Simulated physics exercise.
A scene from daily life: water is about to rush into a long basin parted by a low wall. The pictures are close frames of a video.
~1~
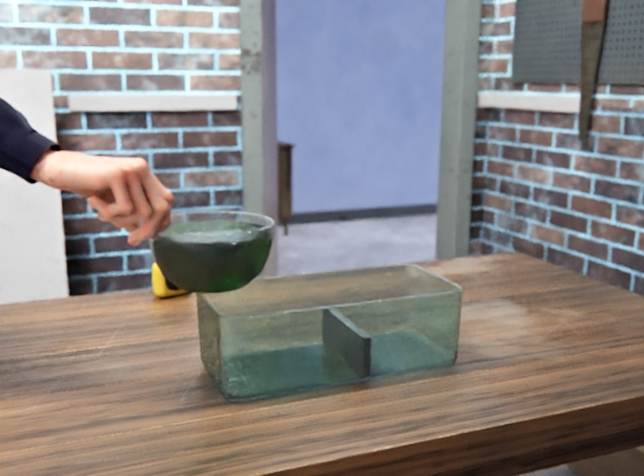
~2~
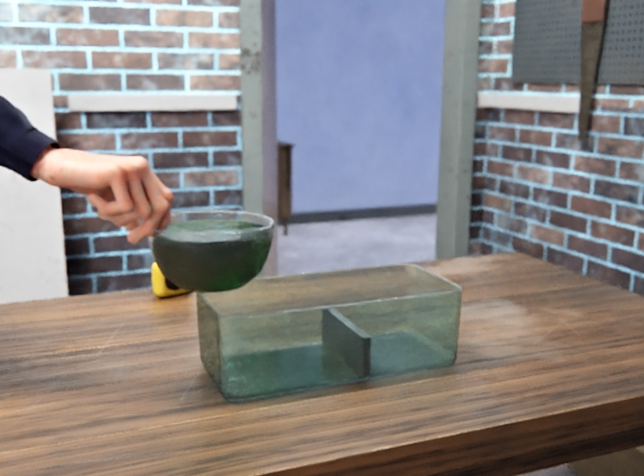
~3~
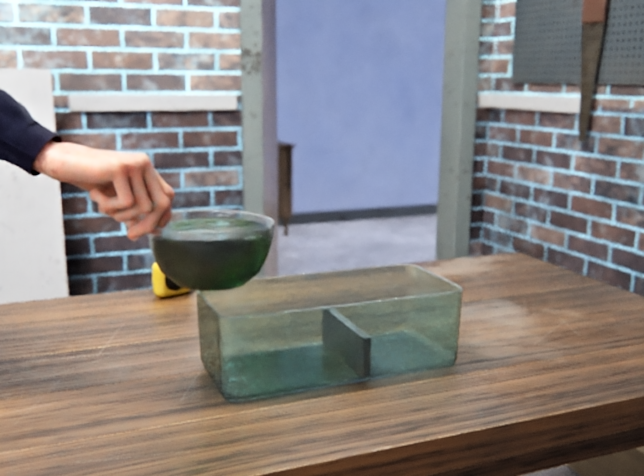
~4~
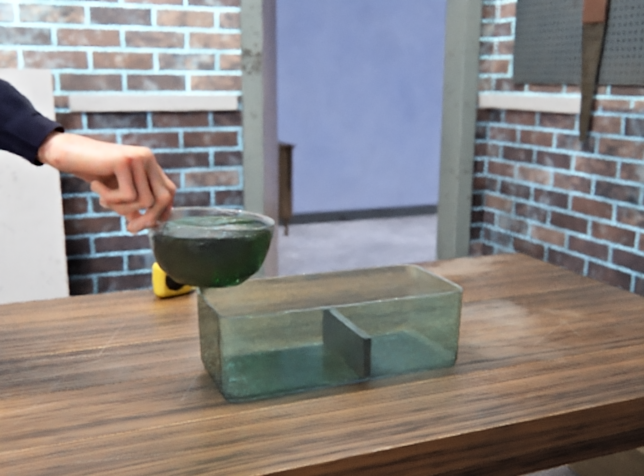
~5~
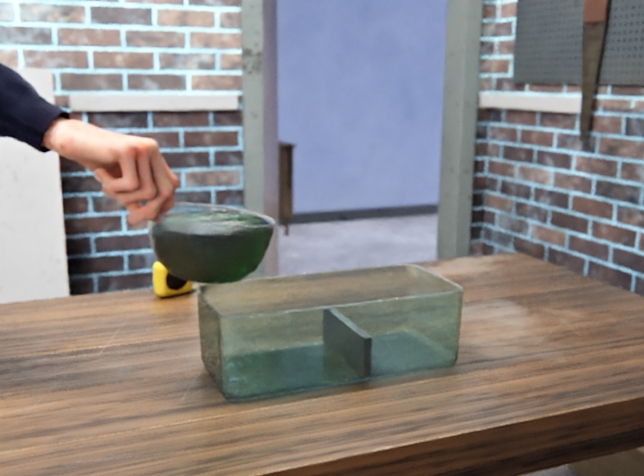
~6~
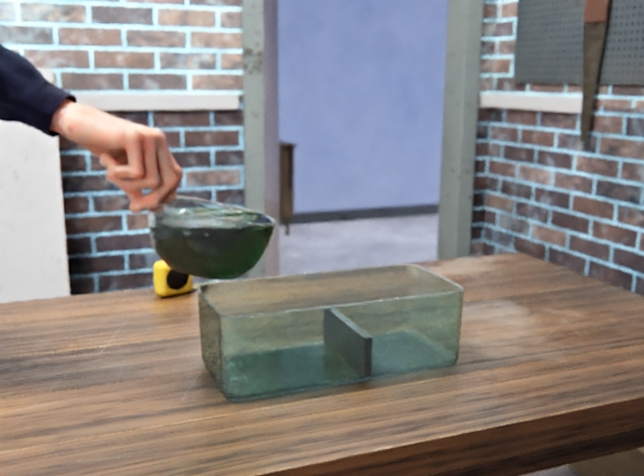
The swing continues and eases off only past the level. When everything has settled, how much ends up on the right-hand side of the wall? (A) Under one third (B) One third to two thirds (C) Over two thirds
B, one third to two thirds.
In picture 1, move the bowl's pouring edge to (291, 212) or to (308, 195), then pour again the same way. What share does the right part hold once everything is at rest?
About 85 per cent, then about 95 per cent.
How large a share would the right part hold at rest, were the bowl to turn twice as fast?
Close to 55 in a hundred.
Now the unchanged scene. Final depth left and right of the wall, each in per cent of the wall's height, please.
Left side 30 percent, right side 40 percent.
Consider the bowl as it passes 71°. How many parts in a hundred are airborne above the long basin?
Close to 40 in a hundred.
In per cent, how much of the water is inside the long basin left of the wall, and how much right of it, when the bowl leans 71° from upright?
Near 15 on the left, 0 on the right.
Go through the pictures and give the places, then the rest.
In the first frame, it leans 0°; its right rim is at (270, 220); the water meets the walls at (151, 236) and (267, 227); the long basin's rim runs from (207, 303) to (438, 277); the wall's top is at (345, 321).
In the second frame, it leans 1°; its right rim is at (270, 220); the water meets the walls at (150, 235) and (267, 227).
In the third frame, it leans 2°; its right rim is at (270, 220); the water meets the walls at (151, 234) and (267, 226).
In the fourth frame, it leans 5°; its right rim is at (271, 221); the water meets the walls at (150, 232) and (267, 223).
In the fifth frame, it leans 8°; its right rim is at (271, 220); the water meets the walls at (151, 227) and (267, 220).
In the sixth frame, it leans 13°; its right rim is at (271, 220); the water meets the walls at (152, 222) and (269, 216).
A moment on, the bowl is tipped part way and 47 per cent is still to pour, 15 is left of the wall and 0 right of it.
Next, the bowl is tipped right over and 2 per cent is still to pour, 34 is left of the wall and 53 right of it.
Then the bowl is tipped right over and 0 per cent is still to pour, 46 is left of the wall and 53 right of it.
Later the bowl is tipped right over and 0 per cent is still to pour, 46 is left of the wall and 53 right of it.
At rest 46 per cent lies left of the wall, 53 right of it and 2 outside.
